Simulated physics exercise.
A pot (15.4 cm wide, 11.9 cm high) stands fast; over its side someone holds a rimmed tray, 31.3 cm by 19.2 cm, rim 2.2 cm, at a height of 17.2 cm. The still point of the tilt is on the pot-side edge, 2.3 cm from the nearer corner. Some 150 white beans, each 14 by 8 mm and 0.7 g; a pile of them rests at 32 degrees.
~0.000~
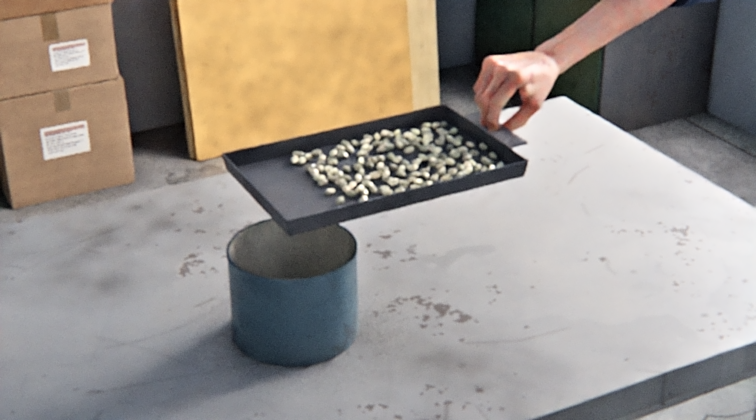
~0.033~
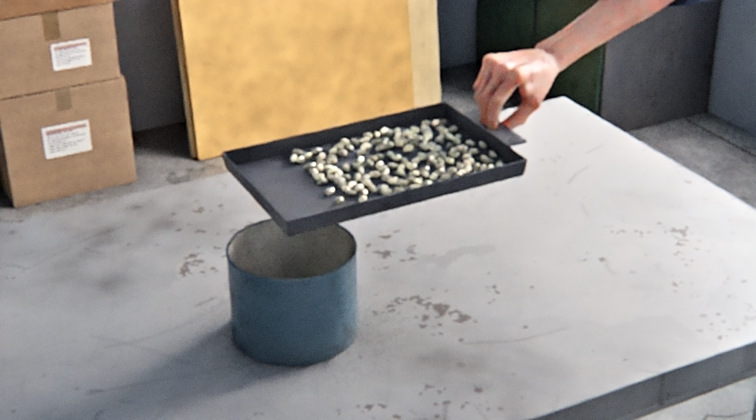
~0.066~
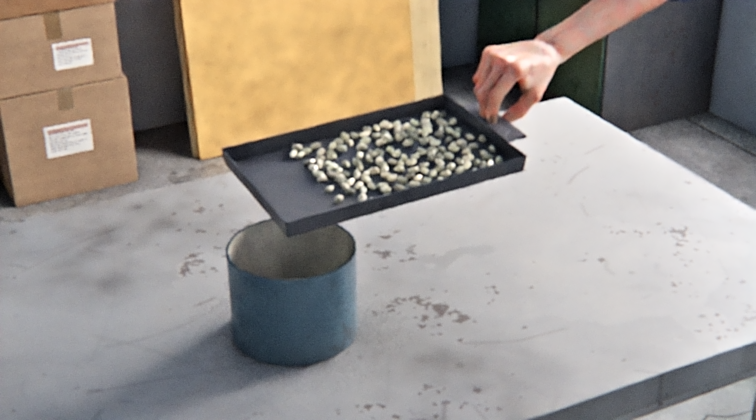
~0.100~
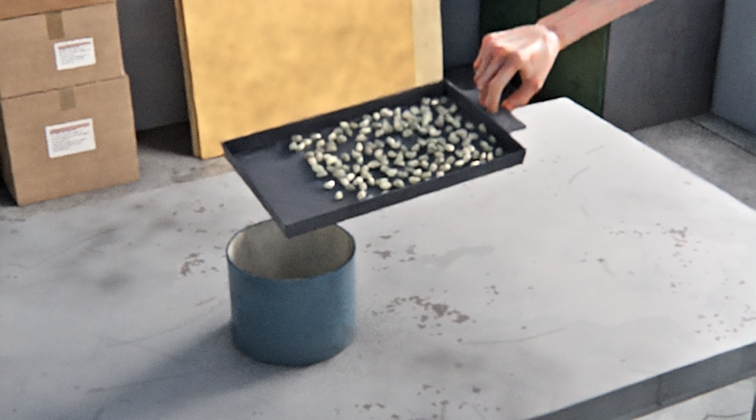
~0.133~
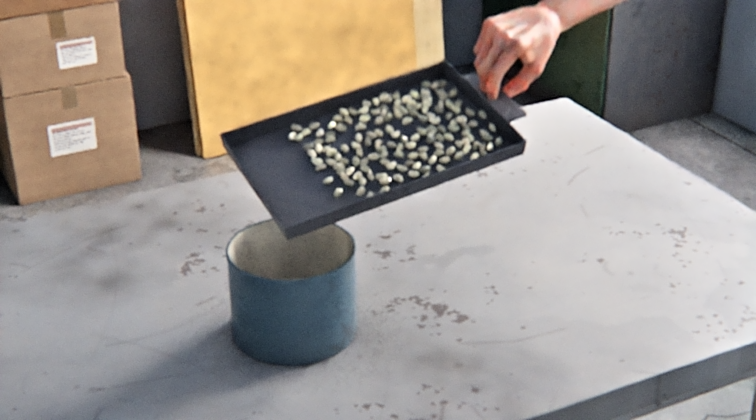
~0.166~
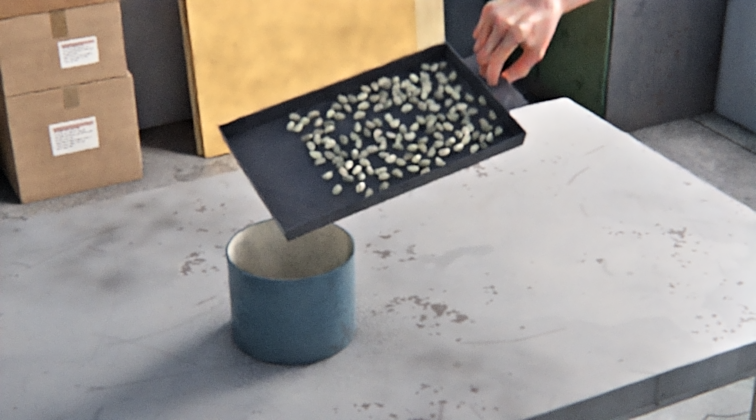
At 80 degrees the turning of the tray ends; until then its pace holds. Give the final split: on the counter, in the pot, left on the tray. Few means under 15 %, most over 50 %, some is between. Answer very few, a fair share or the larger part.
Counter the larger part, pot very few, tray very few.
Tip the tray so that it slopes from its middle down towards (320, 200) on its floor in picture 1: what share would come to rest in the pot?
About 0 per cent.
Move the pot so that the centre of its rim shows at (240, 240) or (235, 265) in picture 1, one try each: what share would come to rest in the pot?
About 0 and 0 per cent.
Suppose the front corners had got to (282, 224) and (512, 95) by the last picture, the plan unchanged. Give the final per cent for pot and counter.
Pot 0, counter 85.
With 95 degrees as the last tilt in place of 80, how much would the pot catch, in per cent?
Then about 0 per cent.
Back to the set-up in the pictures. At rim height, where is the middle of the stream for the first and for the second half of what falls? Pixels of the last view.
At about (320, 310), then at (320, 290).
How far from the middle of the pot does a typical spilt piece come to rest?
Roughly 22 cm.
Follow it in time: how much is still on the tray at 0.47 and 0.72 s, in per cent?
About 100, 20.
After 0.35 s, tilt 52 degrees; the tray holds 100 %, the pot 0 %.
Then, at 0.47 s, tilt 73 degrees; the tray holds 100 %, the pot 0 %.
After 0.72 s, tilt 80 degrees; the tray holds 20 %, the pot 0 %.
At rest (2.3 s), counter 95 %, pot 0 %, tray 5 %.
